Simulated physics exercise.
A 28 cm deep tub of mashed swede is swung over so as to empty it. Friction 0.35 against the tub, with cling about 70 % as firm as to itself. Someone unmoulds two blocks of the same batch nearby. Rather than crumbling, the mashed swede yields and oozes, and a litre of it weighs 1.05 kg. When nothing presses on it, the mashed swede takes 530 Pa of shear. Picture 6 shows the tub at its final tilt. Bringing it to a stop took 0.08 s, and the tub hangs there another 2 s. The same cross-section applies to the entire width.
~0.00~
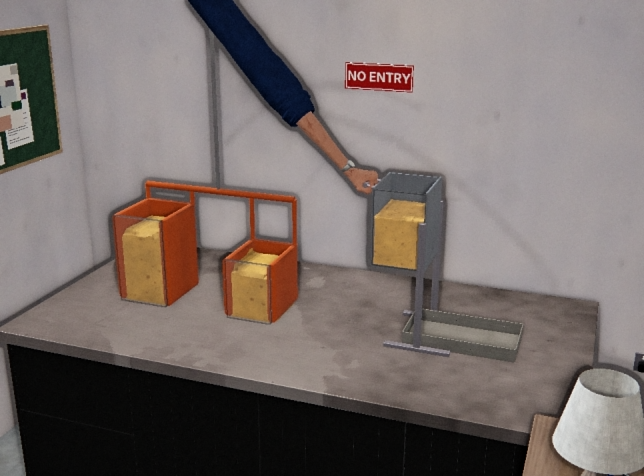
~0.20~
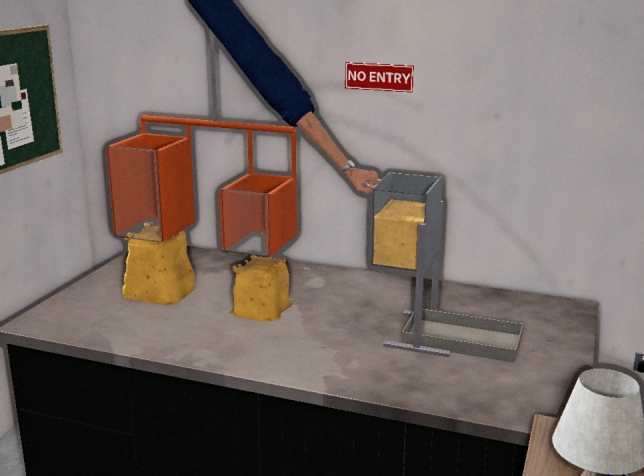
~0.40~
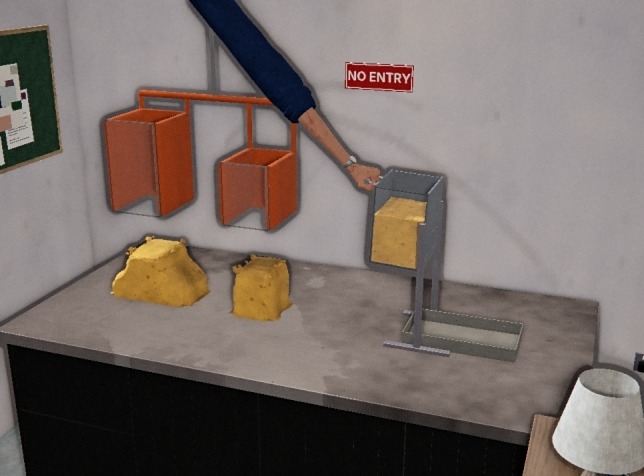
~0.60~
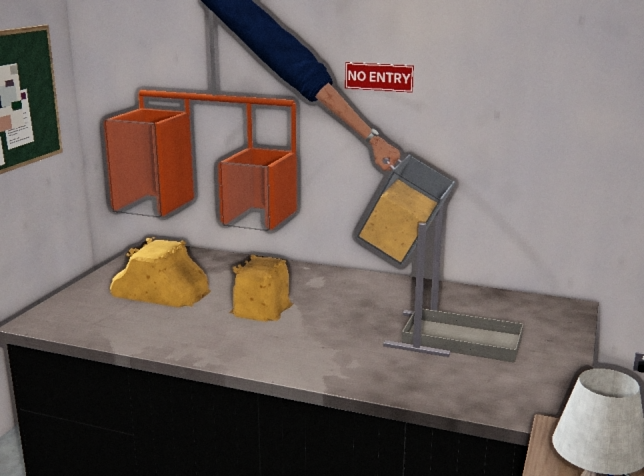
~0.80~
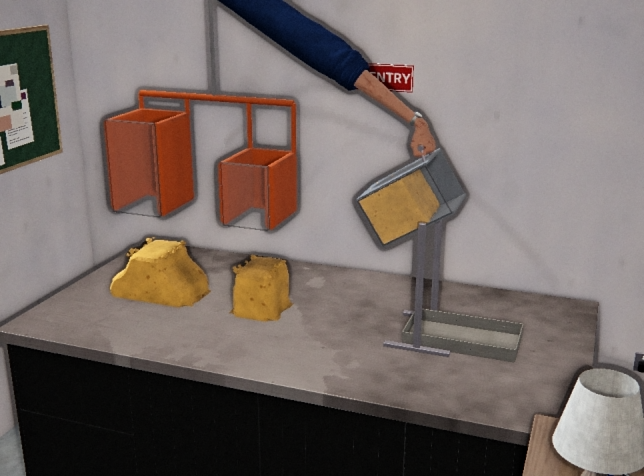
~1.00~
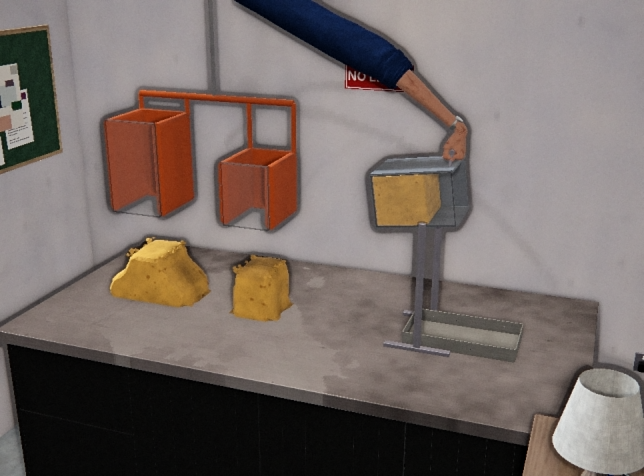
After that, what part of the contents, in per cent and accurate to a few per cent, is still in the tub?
The part still in the tub is near 100 out of 100.
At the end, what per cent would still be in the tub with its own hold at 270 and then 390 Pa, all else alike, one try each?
In turn about 100 %, 100 %.
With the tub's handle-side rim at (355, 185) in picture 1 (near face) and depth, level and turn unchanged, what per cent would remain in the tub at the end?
In that case close to 100 %.
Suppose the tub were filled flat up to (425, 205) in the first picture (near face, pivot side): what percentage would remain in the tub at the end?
Around 100 per cent.
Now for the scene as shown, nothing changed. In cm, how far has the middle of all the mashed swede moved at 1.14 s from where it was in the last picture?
About 0 cm.
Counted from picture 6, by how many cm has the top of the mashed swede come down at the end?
Roughly 0 cm.
After 1.14 s, the tub is at 82 degrees and holds 100 %.
After 1.31 s, the tub is at 82 degrees and holds 100 %.
After 1.48 s, the tub is at 82 degrees and holds 100 %.
After 1.65 s, the tub is at 82 degrees and holds 100 %.
After 3.00 s, the tub is at 82 degrees and holds 100 %.
